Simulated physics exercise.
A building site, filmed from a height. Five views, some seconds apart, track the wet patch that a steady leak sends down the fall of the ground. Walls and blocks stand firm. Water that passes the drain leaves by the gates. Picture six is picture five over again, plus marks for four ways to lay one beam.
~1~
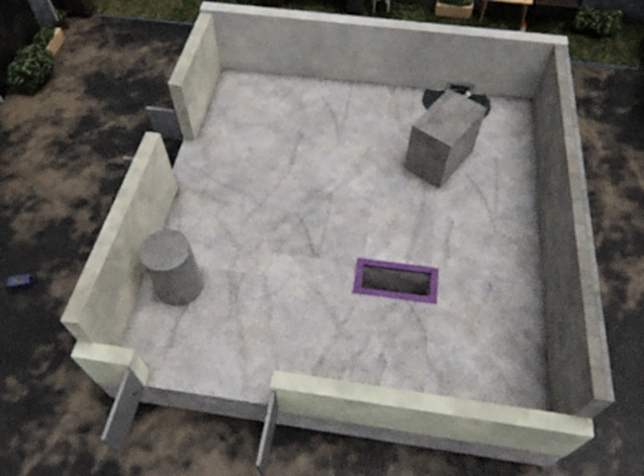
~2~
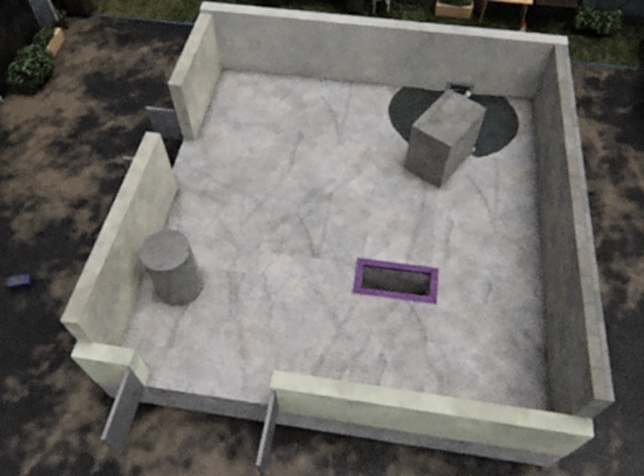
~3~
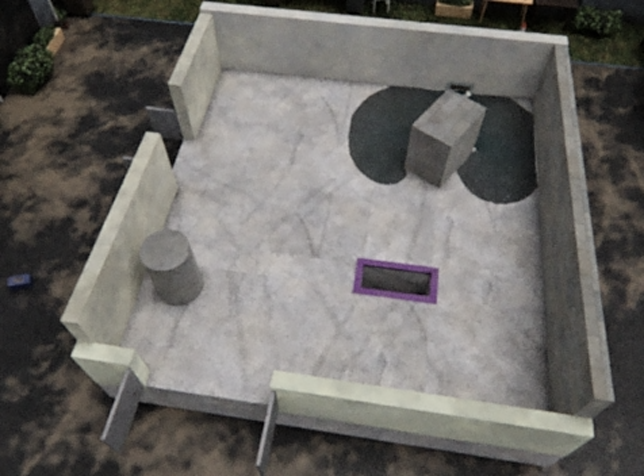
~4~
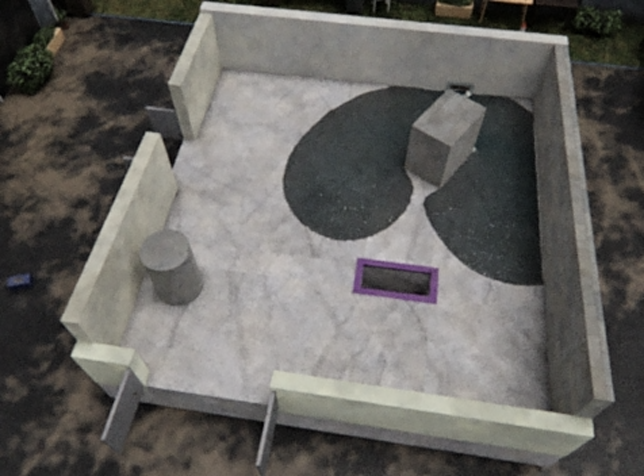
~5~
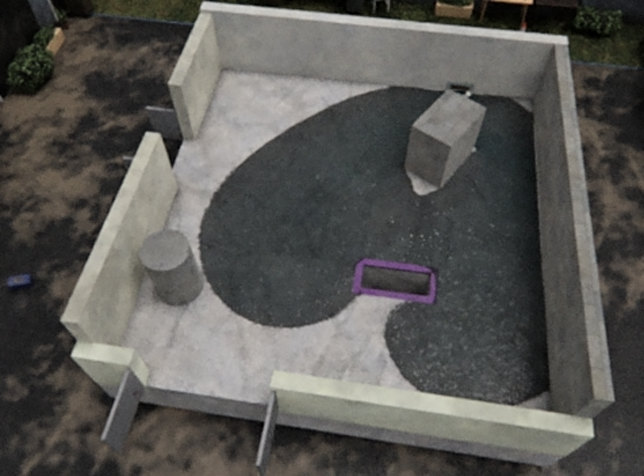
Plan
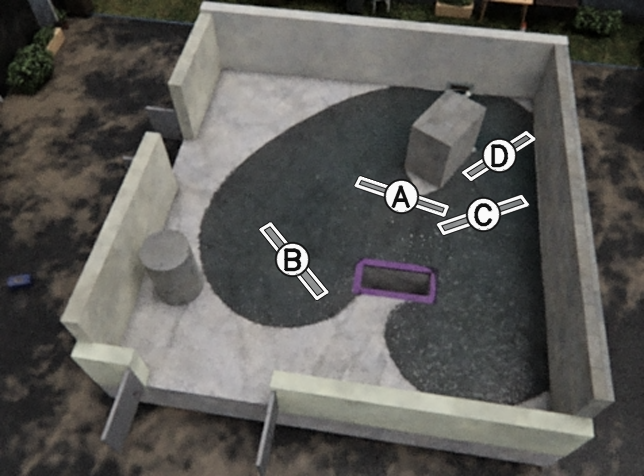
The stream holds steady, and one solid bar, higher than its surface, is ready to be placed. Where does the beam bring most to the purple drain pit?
B is best.
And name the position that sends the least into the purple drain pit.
D.
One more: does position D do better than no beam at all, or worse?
It is worse.
In white, A from (358, 181) to (445, 210); B from (265, 226) to (321, 295); C from (441, 228) to (524, 200); D from (467, 175) to (529, 135).
With A, about 17 % of the stream goes into the purple drain pit, about 83 % out by the gates.
With B, about 24 % of the stream goes into the purple drain pit, about 75 % out by the gates.
With C, about 17 % of the stream goes into the purple drain pit, about 82 % out by the gates.
With D, about 11 % of the stream goes into the purple drain pit, about 88 % out by the gates.
